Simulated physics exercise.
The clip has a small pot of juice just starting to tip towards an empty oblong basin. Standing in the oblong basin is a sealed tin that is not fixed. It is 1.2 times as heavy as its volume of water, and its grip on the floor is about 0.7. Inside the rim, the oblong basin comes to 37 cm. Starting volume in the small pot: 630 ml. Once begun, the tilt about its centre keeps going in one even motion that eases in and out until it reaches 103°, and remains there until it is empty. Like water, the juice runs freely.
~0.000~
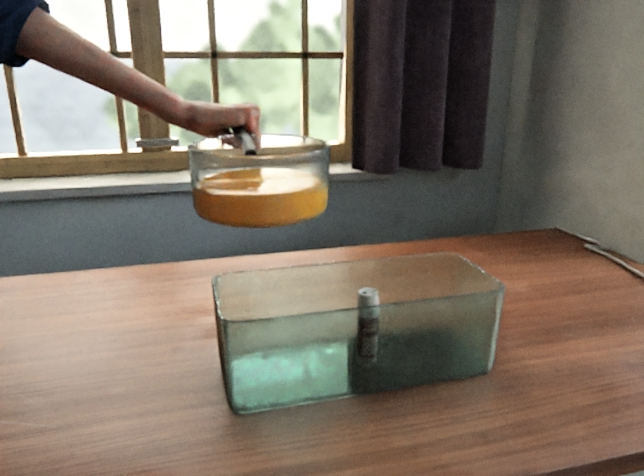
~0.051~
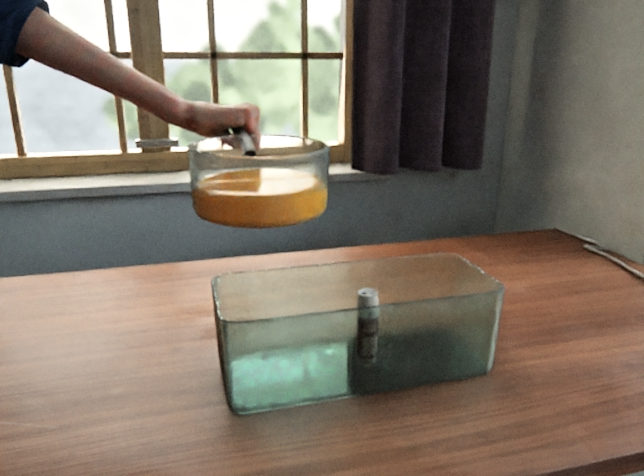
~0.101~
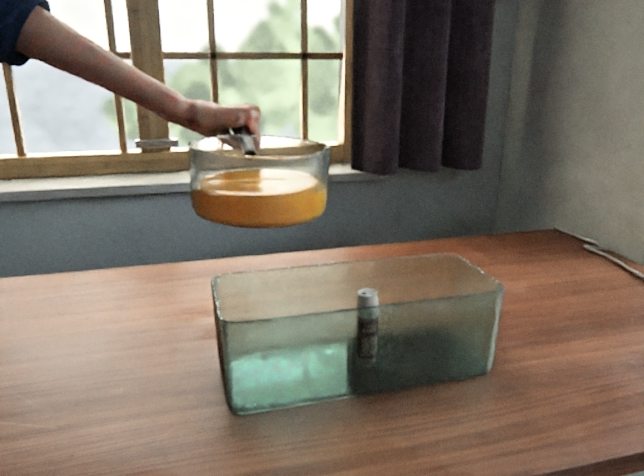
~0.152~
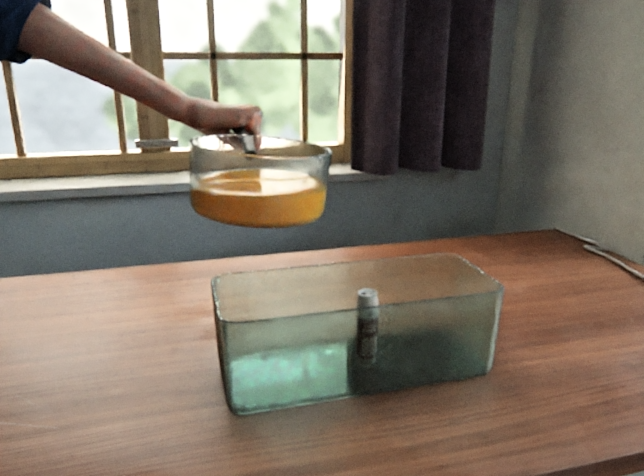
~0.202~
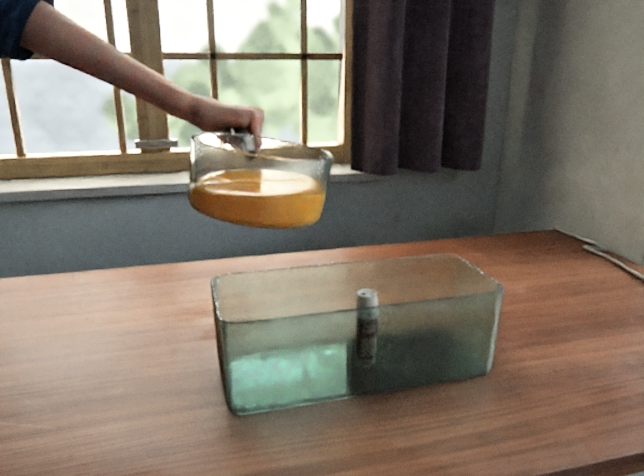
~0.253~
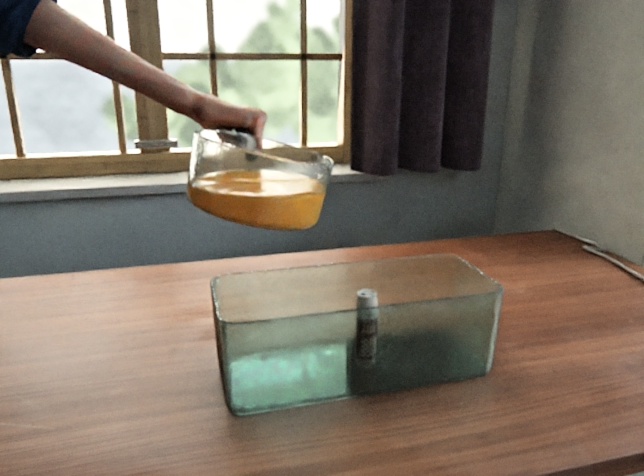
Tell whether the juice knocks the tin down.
The juice does not knock it down.
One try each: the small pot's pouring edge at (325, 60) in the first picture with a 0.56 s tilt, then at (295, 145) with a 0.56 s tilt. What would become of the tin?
First it tips over; then it stays on its base.
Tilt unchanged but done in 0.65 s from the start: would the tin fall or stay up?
In that case the tin overturns.
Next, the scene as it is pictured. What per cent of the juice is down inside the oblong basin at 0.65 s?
Roughly 3 percent.
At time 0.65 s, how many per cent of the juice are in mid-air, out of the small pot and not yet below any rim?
Near 28 per cent at that moment.
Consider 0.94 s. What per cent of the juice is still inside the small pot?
Share remaining: Approx. 18 %.
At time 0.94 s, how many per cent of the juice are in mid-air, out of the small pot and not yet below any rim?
Roughly 16 %.
After 0.65 s the tilt is 68° and 68 per cent is still to pour; the tin stands where it began.
After 0.94 s the tilt is 99° and 17 per cent is still to pour; the tin stands where it began.
After 1.24 s the tilt is 103° and 1 per cent is still to pour; the tin stands where it began.
After 1.57 s the tilt is 103° and 0 per cent is still to pour; the tin stands where it began.
In the end the tin stands where it began.
